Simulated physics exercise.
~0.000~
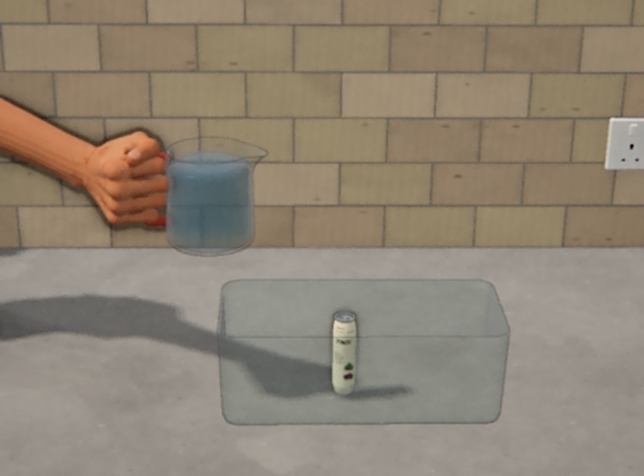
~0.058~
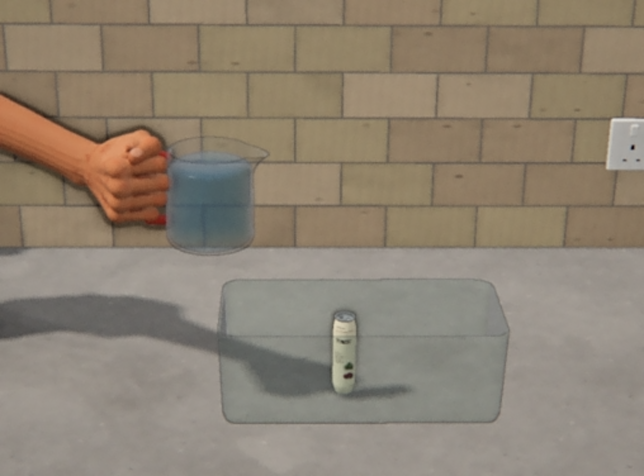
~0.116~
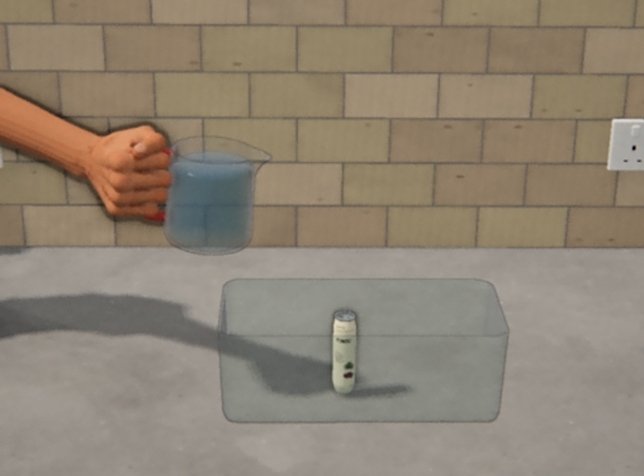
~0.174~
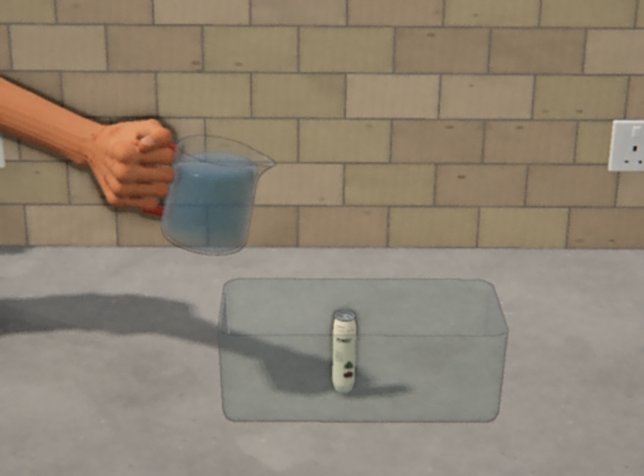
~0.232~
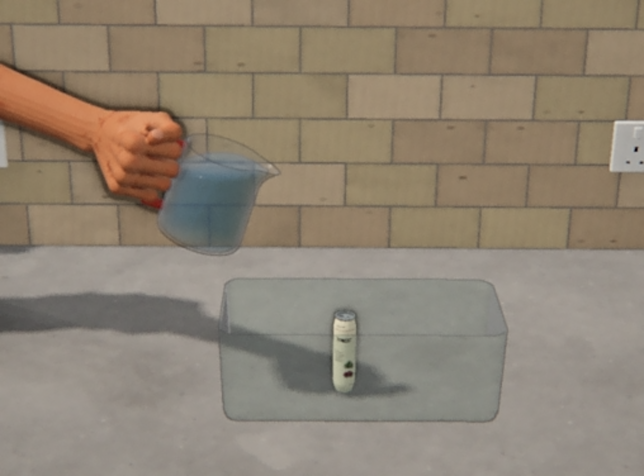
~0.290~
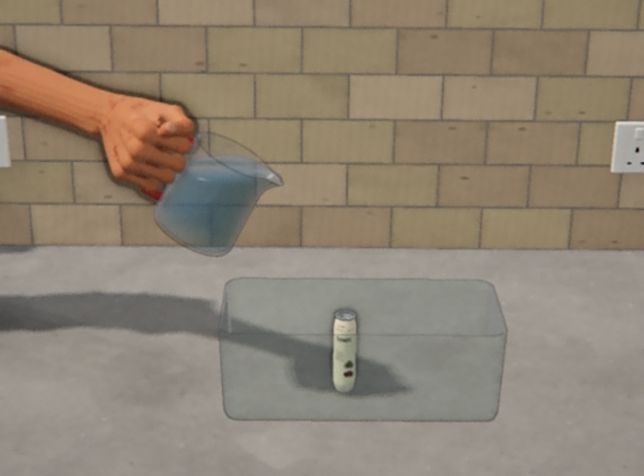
A hand held a clear pitcher of blue water above and left of a see-through oblong basin with a small pale container standing inside, then smoothly tilted the pitcher to the right.
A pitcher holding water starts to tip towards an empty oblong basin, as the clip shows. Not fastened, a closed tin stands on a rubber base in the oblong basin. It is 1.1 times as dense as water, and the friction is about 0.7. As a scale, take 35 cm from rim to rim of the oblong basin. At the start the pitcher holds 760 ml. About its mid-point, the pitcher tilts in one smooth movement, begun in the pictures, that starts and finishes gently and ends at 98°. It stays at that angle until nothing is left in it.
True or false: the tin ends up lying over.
True.
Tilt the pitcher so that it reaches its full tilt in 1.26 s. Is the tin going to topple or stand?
In that case the tin overturns.
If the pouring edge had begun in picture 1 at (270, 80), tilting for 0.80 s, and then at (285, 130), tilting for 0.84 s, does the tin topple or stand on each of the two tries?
The tin overturns the first time and overturns the second time.
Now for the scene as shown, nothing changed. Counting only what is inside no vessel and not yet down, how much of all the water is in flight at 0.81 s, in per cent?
I'd say some 20 per cent is in the air.
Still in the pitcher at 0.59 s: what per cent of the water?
Near 68 in a hundred.
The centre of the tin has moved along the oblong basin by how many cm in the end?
In the end the tin's centre has shifted about 11.5 centimetres.
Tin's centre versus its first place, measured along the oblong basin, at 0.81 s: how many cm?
I'd put it at around 6 centimetres.
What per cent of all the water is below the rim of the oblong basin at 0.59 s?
Some 12 per cent.
After 0.59 s the tilt is 83° and 67 per cent is still to pour; the tin stands where it began.
After 0.81 s the tilt is 98° and 25 per cent is still to pour; the tin leans 55°.
After 1.05 s the tilt is 98° and 8 per cent is still to pour; the tin lies on its side.
After 1.30 s the tilt is 98° and 3 per cent is still to pour; the tin lies on its side.
In the end the tin lies on its side.
